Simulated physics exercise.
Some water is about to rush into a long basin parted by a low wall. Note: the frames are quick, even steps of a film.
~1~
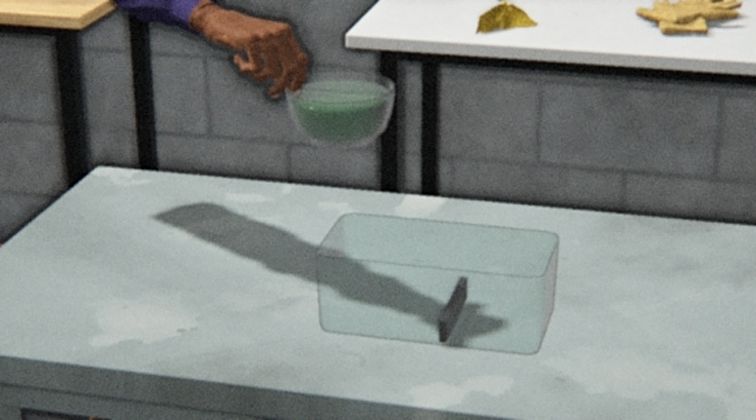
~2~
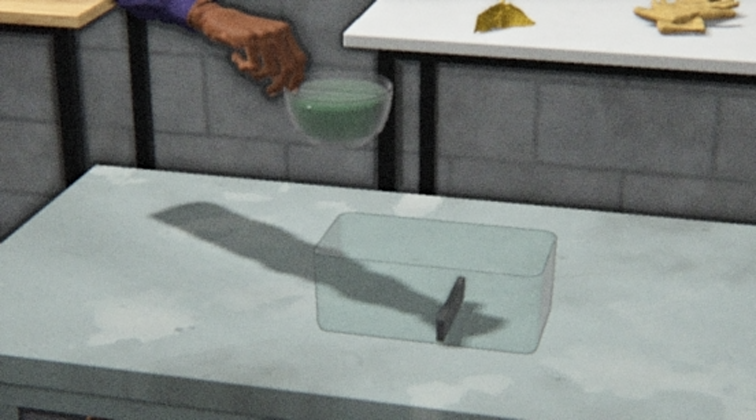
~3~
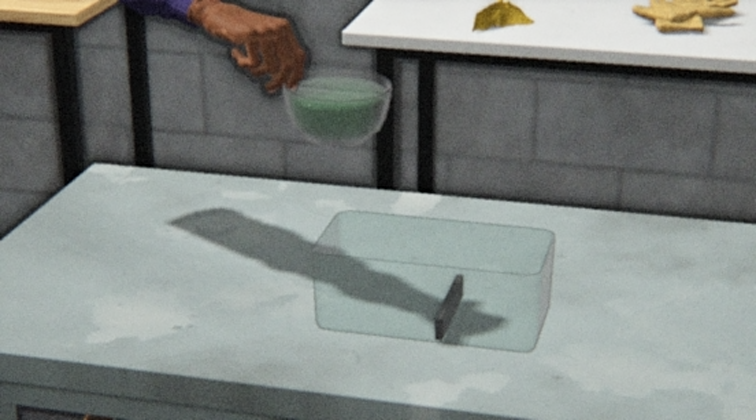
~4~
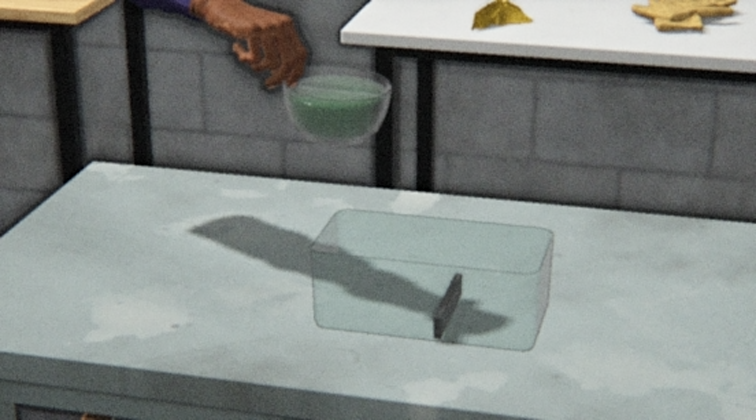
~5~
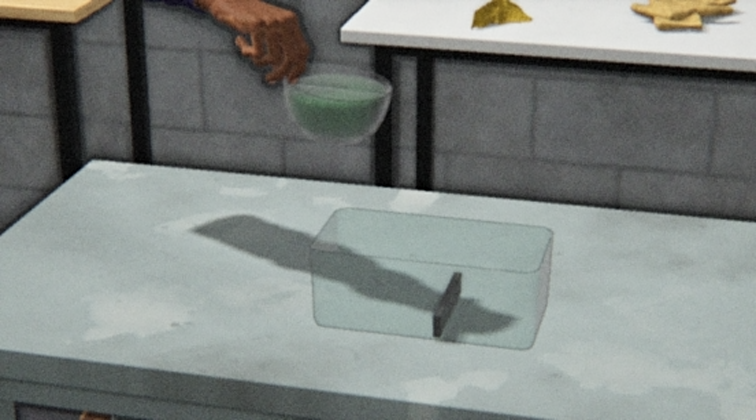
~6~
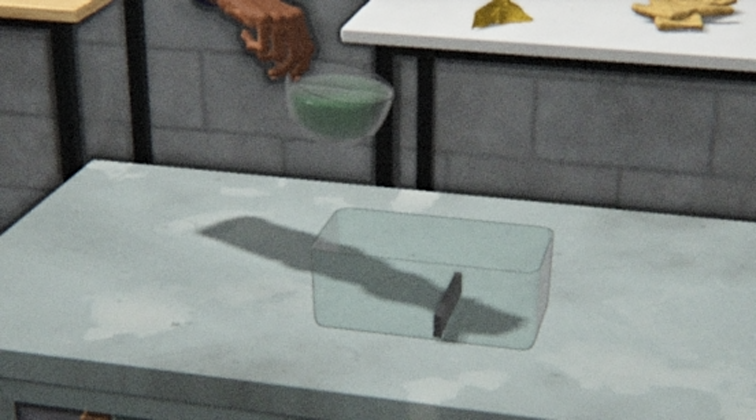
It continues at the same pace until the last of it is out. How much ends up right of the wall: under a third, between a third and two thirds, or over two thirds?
Between a third and two thirds.
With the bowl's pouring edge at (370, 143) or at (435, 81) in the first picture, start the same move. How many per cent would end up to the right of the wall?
You'd get 10 percent from the first and 70 percent from the second.
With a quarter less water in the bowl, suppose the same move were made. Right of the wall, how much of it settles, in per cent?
I'd say roughly 25 percent.
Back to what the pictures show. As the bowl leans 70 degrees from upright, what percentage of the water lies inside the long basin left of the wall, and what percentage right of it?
Split: Left 10 per cent, right 10 per cent.
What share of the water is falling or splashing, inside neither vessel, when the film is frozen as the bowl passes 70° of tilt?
Share out of both vessels: Approx. 40 %.
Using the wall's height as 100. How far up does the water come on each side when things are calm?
Left side: Approx. 50 %; right side: Approx. 60 %.
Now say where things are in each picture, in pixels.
In the first picture, it leans 0°; its right rim is at (392, 92); the water meets the walls at (292, 90) and (392, 97); the long basin's rim runs from (329, 234) to (552, 256); the wall's top is at (454, 299).
In the second picture, it leans 1°; its right rim is at (390, 91); the water meets the walls at (290, 89) and (389, 97).
In the third picture, it leans 2°; its right rim is at (389, 91); the water meets the walls at (289, 87) and (388, 96).
In the fourth picture, it leans 5°; its right rim is at (389, 92); the water meets the walls at (289, 85) and (388, 95).
In the fifth picture, it leans 8°; its right rim is at (390, 94); the water meets the walls at (290, 83) and (389, 94).
In the sixth picture, it leans 12°; its right rim is at (391, 98); the water meets the walls at (291, 84) and (391, 95).
A moment on, the bowl is tipped part way and 43 per cent is still to pour, 8 is left of the wall and 8 right of it.
Next, the bowl is tipped right over and 2 per cent is still to pour, 44 is left of the wall and 44 right of it.
Then the bowl is tipped right over and 0 per cent is still to pour, 53 is left of the wall and 46 right of it.
Later the bowl is tipped right over and 0 per cent is still to pour, 52 is left of the wall and 46 right of it.
At rest 52 per cent lies left of the wall, 46 right of it and 1 outside.
